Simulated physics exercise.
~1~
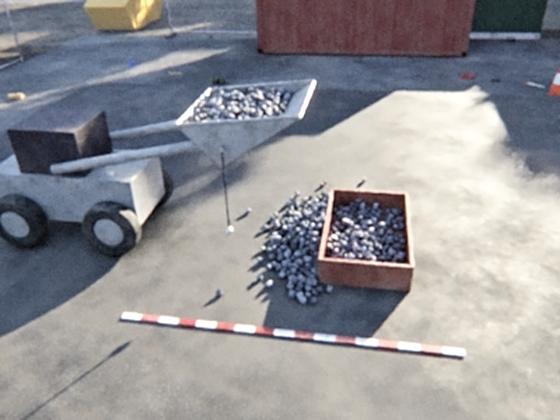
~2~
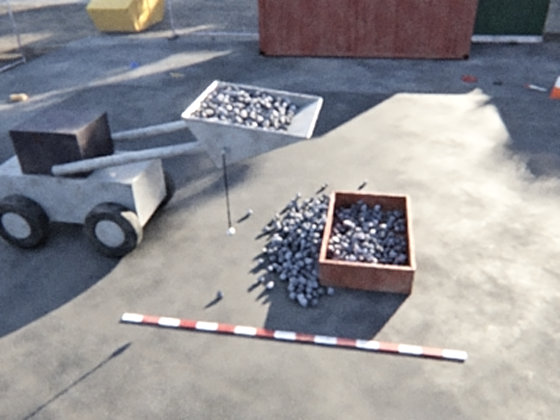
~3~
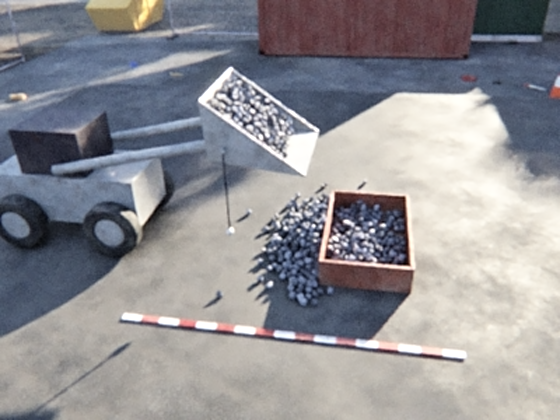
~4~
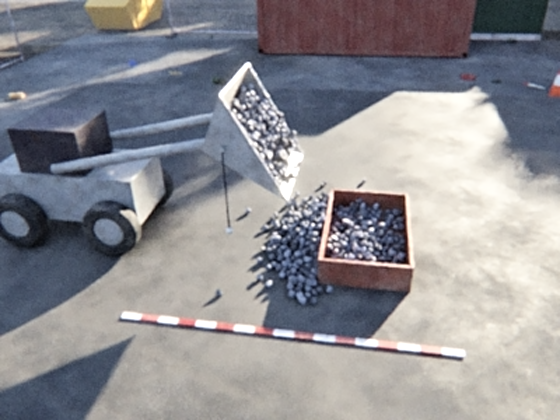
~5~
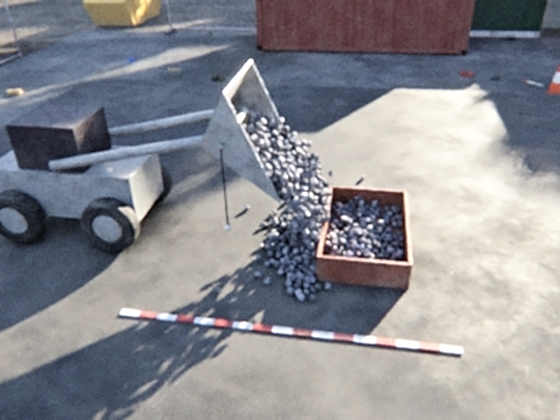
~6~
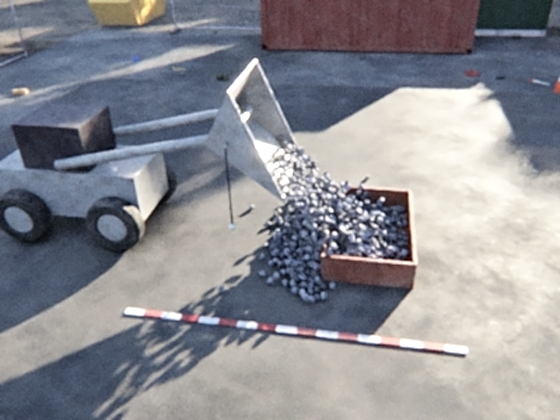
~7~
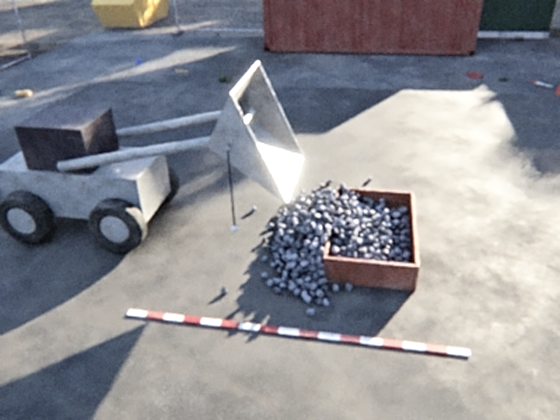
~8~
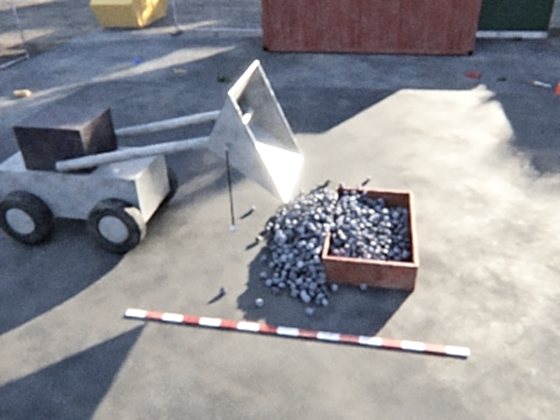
The clip shows a small wheeled loader tipping its raised bucket of dark grey stones forward beside a reddish box and an existing loose pile. The stones slide out onto the pile and into the box, leaving the bucket empty and tilted, with stones heaped in both places.
